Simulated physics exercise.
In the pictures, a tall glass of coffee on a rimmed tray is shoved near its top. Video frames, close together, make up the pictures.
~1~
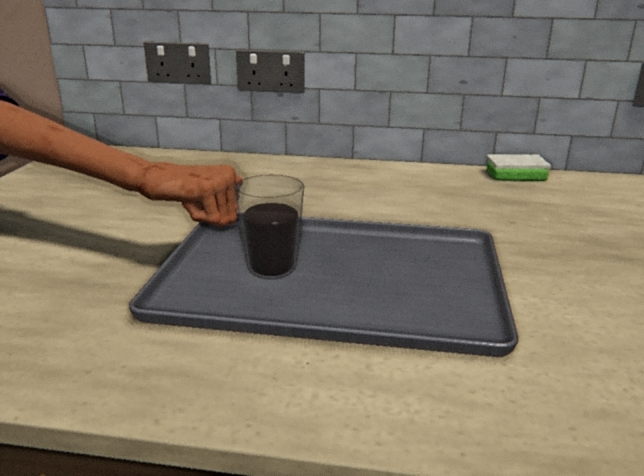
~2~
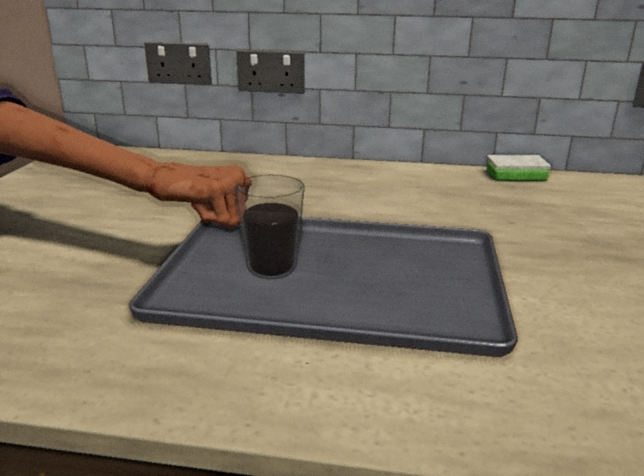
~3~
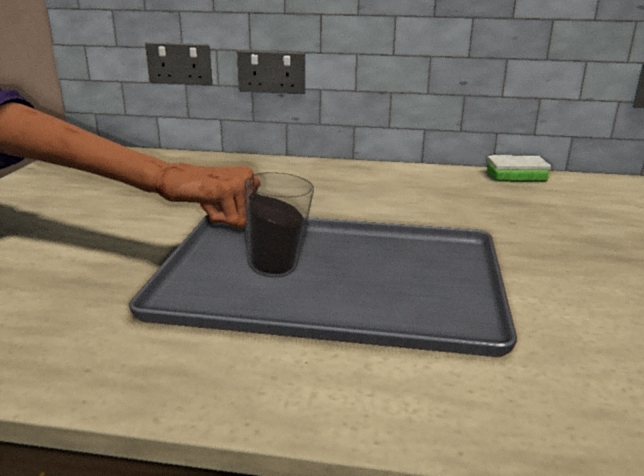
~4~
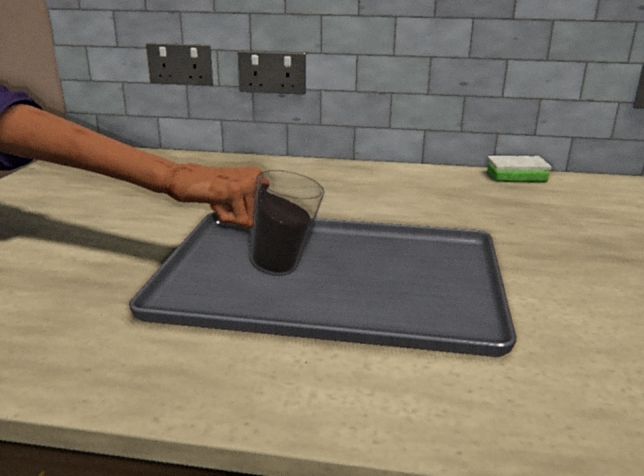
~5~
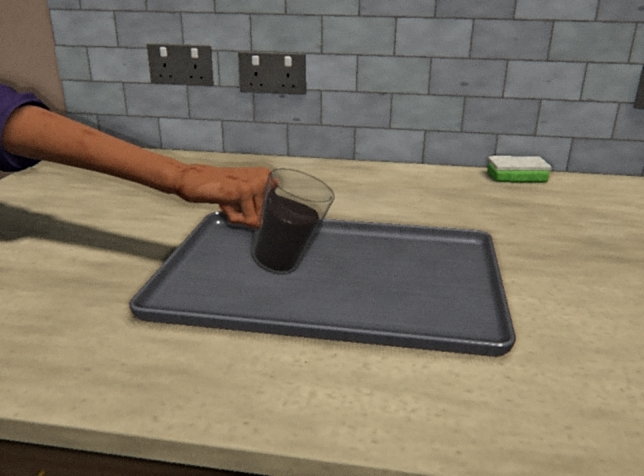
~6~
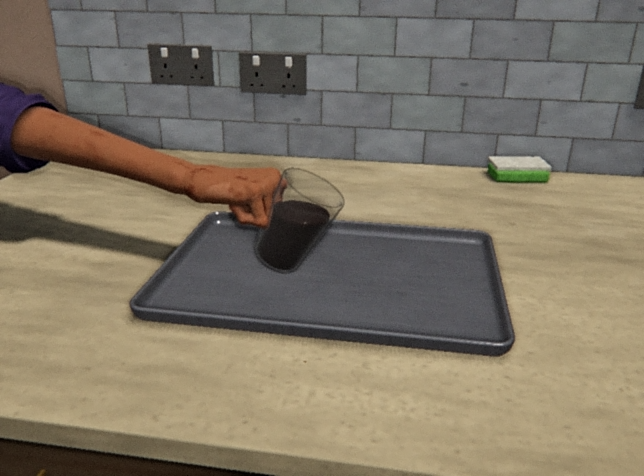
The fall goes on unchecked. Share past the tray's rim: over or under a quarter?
Most likely the part escaping the tray will be above a quarter.
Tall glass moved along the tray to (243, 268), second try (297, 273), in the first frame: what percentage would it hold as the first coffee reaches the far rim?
50 % and 75 %.
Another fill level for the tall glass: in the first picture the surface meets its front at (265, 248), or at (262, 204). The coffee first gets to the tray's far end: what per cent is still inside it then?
I'd say roughly 60 in a hundred, and then roughly 55 in a hundred.
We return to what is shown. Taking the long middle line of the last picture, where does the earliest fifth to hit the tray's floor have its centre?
Roughly the pixel (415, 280) on the tray.
A moment on, the tall glass lies on its side and 97 per cent is in the glass, 1 on the tray and 2 above or beyond its rim.
Next, the tall glass lies on its side and 56 per cent is in the glass, 37 on the tray and 7 above or beyond its rim.
Then the tall glass lies on its side and 30 per cent is in the glass, 44 on the tray and 26 above or beyond its rim.
Later the tall glass lies on its side and 15 per cent is in the glass, 46 on the tray and 38 above or beyond its rim.
At rest 62 per cent is held by tray and glass, 38 is off the tray.
